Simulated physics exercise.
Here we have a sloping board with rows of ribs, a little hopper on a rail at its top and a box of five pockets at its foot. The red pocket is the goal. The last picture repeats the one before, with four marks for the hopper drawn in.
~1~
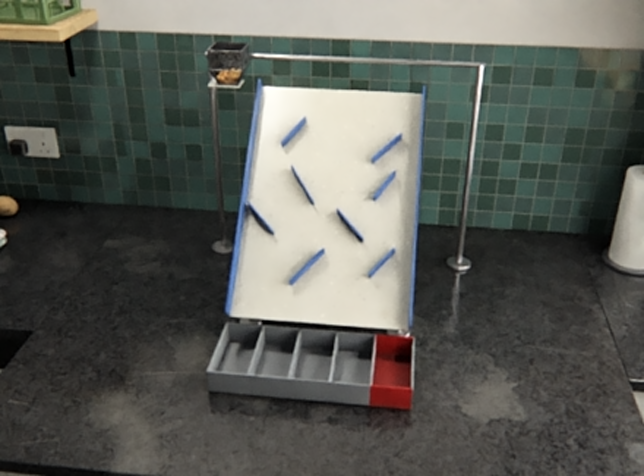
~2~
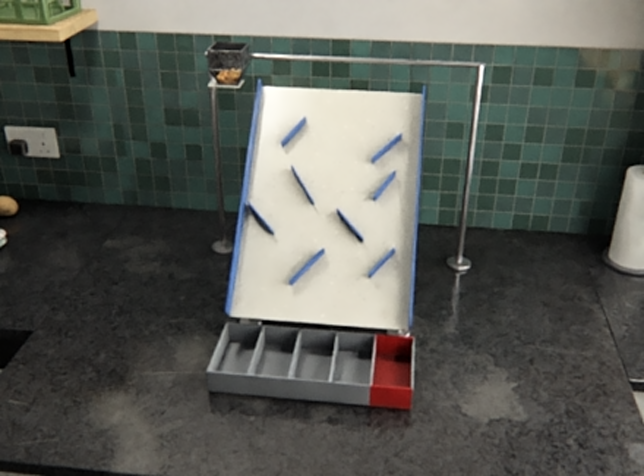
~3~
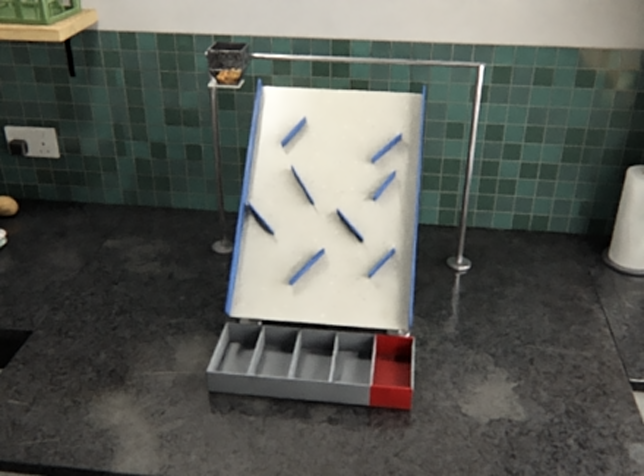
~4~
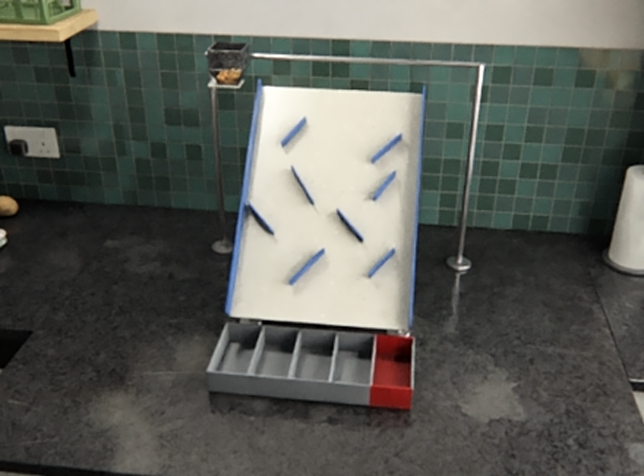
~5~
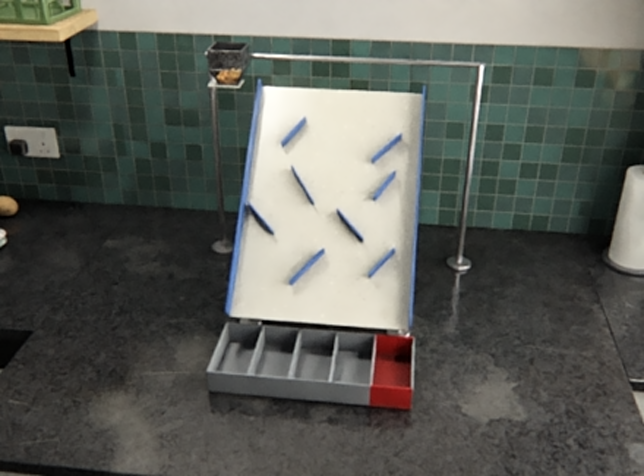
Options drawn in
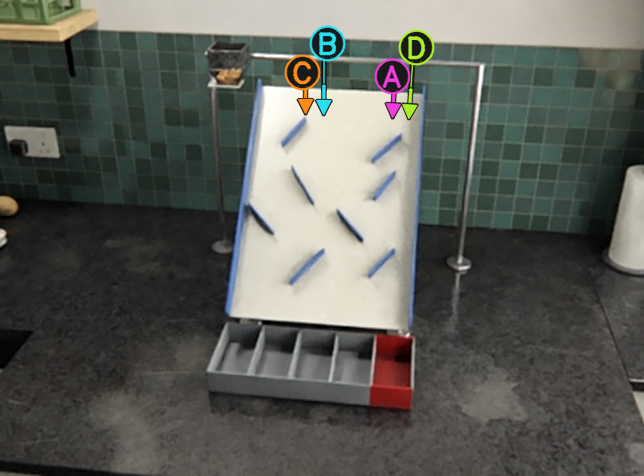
Nothing moving on a sloping white board with blue ribs, a small hopper at upper left and grey and red pockets below.
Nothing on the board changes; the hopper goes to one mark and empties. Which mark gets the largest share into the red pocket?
Mark D does it best.
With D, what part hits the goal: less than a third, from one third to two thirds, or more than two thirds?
Mark D gives from one third to two thirds.
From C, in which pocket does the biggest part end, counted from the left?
It is the first one.
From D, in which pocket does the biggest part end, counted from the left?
The fifth.
On the marked copy, mark A meets the board at (392, 112); mark B meets the board at (323, 109); mark C meets the board at (305, 108); mark D meets the board at (409, 113).
Choosing A, a small part in the red pocket, most in other pockets, a small part outside the box.
Choosing B, a small part in the red pocket, about two thirds in other pockets, about a quarter outside the box.
Choosing C, a small part in the red pocket, most in other pockets, a stray few held on the board, a small part outside the box.
Choosing D, about half in the red pocket, about a third in other pockets, a small part outside the box.
